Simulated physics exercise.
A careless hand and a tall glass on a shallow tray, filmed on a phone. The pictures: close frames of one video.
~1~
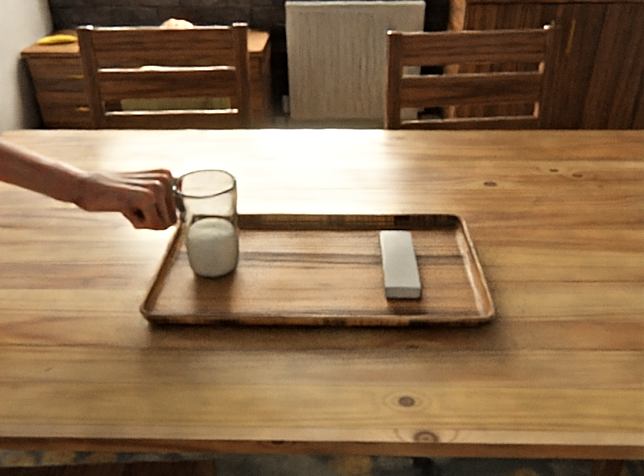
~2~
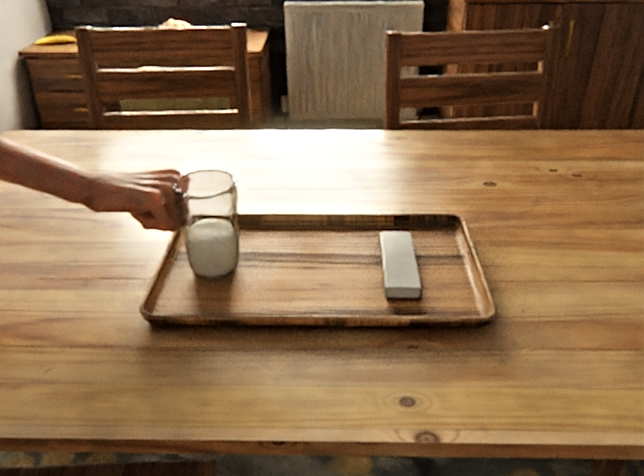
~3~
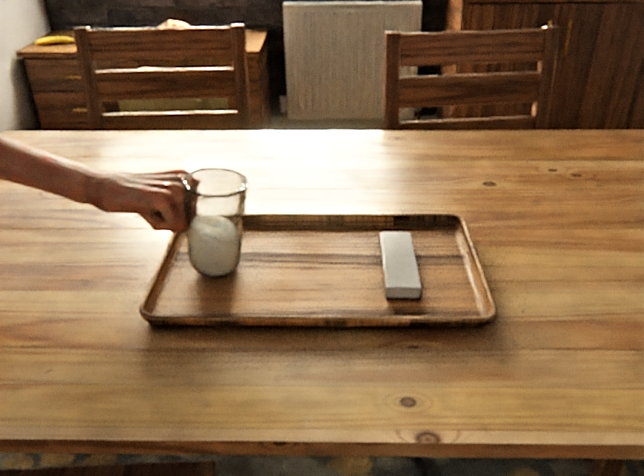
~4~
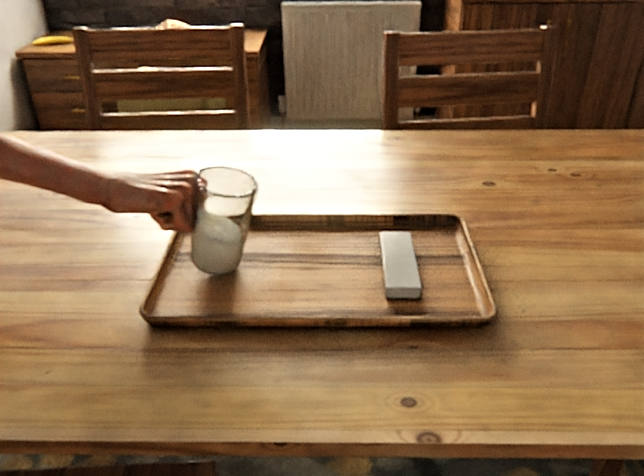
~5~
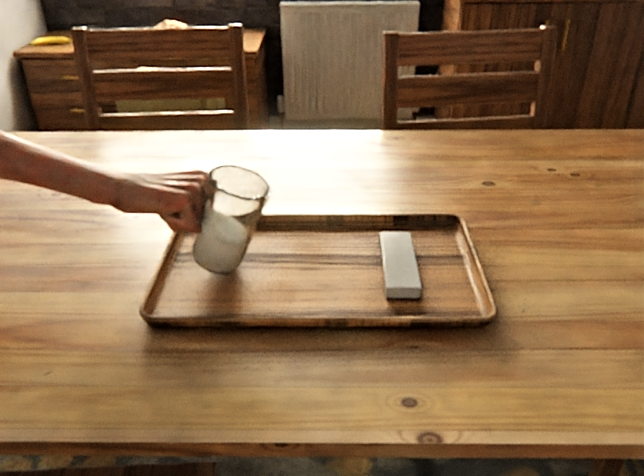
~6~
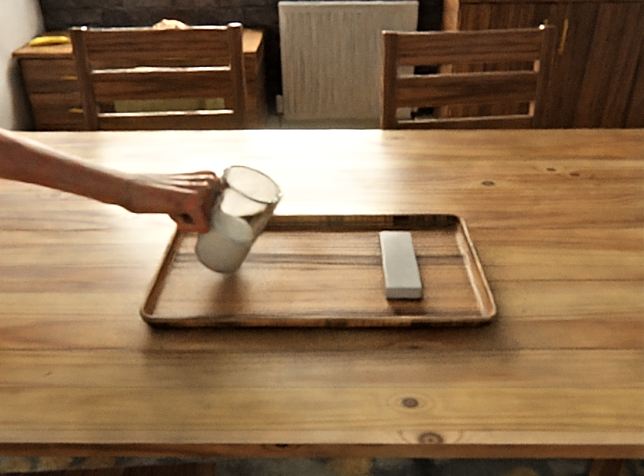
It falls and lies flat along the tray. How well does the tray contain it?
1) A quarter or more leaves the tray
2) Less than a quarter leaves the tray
Answer: 2.
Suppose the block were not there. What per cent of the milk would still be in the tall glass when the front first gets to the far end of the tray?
50 per cent or thereabouts.
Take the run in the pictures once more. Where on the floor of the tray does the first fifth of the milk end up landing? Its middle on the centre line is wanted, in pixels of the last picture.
At about (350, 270).
A moment on, the tall glass is falling and 100 per cent is in the glass, 0 on the tray and 0 above or beyond its rim.
Next, the tall glass lies on its side and 75 per cent is in the glass, 20 on the tray and 6 above or beyond its rim.
Then the tall glass lies on its side and 33 per cent is in the glass, 40 on the tray and 27 above or beyond its rim.
Later the tall glass lies on its side and 18 per cent is in the glass, 74 on the tray and 8 above or beyond its rim.
Finally, 92 per cent is held by tray and glass, 8 is off the tray.
